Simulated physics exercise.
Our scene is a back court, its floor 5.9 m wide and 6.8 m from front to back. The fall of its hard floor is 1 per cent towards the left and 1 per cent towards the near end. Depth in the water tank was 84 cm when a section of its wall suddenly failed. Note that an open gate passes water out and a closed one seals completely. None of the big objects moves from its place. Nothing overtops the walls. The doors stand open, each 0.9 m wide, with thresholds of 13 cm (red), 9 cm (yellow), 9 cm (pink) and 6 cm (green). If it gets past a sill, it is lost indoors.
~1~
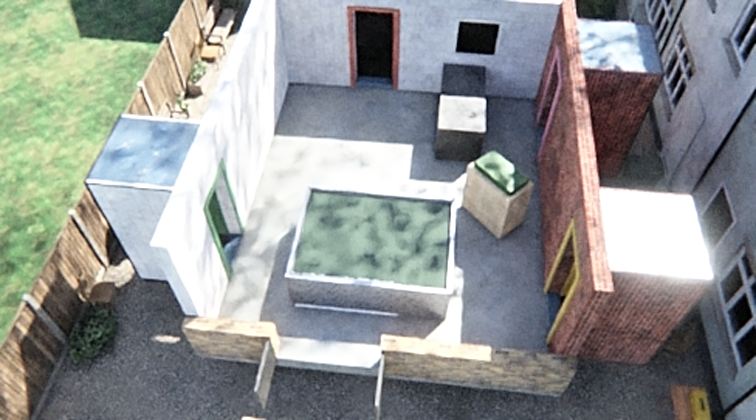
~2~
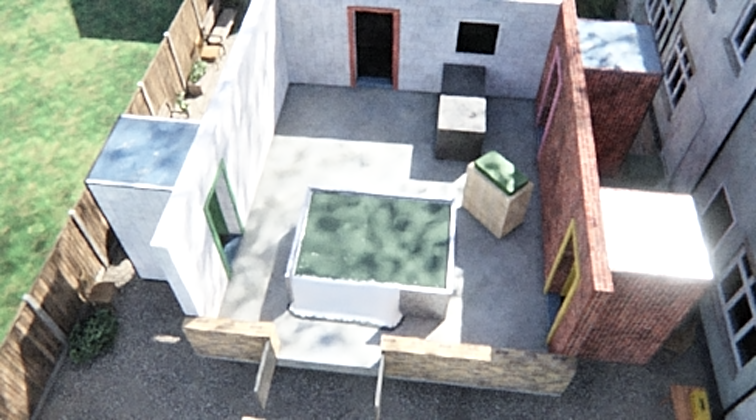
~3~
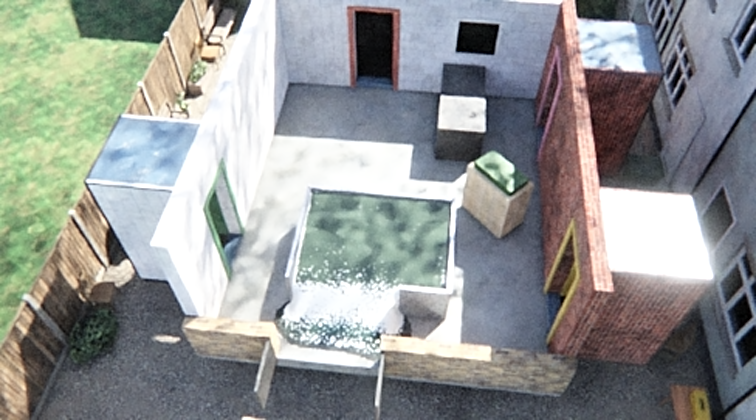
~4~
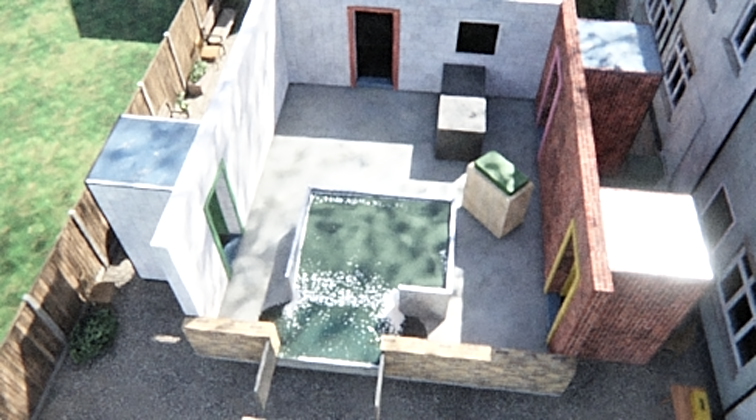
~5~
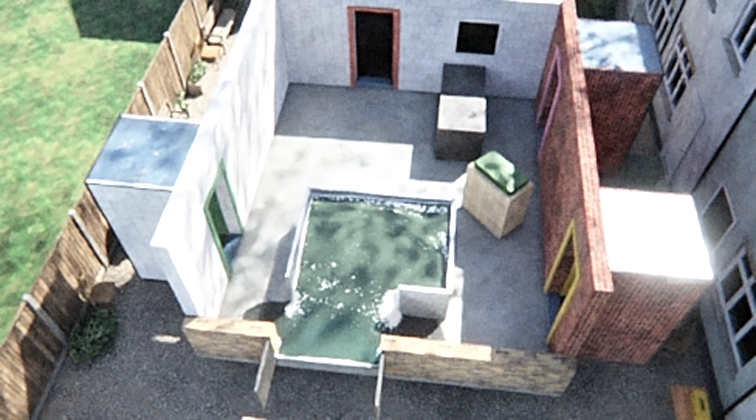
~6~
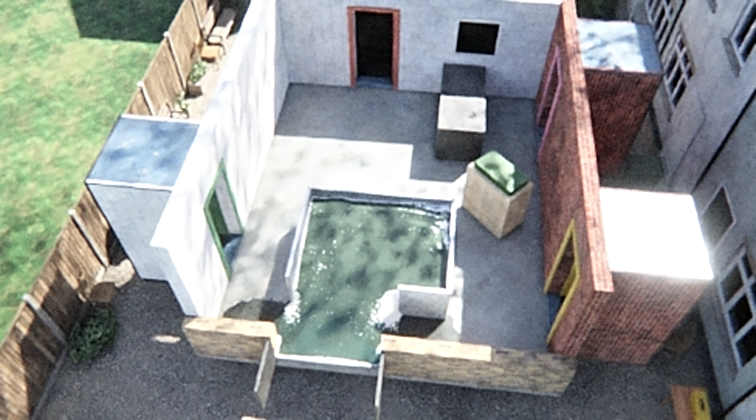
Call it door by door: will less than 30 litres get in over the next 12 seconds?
Red door - yes, less; yellow door - yes, less; pink door - yes, less; green door - yes, less.
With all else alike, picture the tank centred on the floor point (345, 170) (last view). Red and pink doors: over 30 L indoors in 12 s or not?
Measured against the limit, the red door stays within it and the pink door stays within it.
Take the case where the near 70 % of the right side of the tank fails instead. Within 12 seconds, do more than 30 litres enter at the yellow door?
Yellow: Exceeds.
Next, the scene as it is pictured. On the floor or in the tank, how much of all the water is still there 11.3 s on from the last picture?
Roughly 20 in a hundred.
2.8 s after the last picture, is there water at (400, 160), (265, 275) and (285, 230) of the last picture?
Listed in sequence, the spots are bone dry, drenched and drenched.
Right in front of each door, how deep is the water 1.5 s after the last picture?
Readings (cm): Red = 0; yellow = 10; pink = 0; green = 6.
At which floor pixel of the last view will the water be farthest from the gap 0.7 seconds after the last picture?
About pixel (543, 372).
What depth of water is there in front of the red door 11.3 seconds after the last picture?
I'd put it at around 1.0 cm deep.
Then, 0.7 s after the last picture water covers 15 % of the floor and is deepest (42 cm) near (279, 354); red door not reached, yellow door not reached, pink door not reached, green door not reached.
Then, 1.5 s after the last picture water covers 25 % of the floor and is deepest (36 cm) near (221, 338); red door not reached, yellow door 10 cm at the sill, 2 L in, pink door not reached, green door 6 cm at the sill, 0 L in.
Then, 2.8 s after the last picture water covers 40 % of the floor and is deepest (22 cm) near (221, 338); red door not reached, yellow door 5 cm at the sill, 4 L in, pink door not reached, green door 5 cm at the sill, 0 L in.
Then, 6.3 s after the last picture water covers 55 % of the floor and is deepest (12 cm) near (212, 337); red door 3 cm at the sill, 0 L in, yellow door 3 cm at the sill, 5 L in, pink door not reached, green door 3 cm at the sill, 0 L in.
Then, 11.3 s after the last picture water covers 75 % of the floor and is deepest (6 cm) near (282, 345); red door 1 cm at the sill, 0 L in, yellow door 1 cm at the sill, 5 L in, pink door not reached, green door 3 cm at the sill, 0 L in.
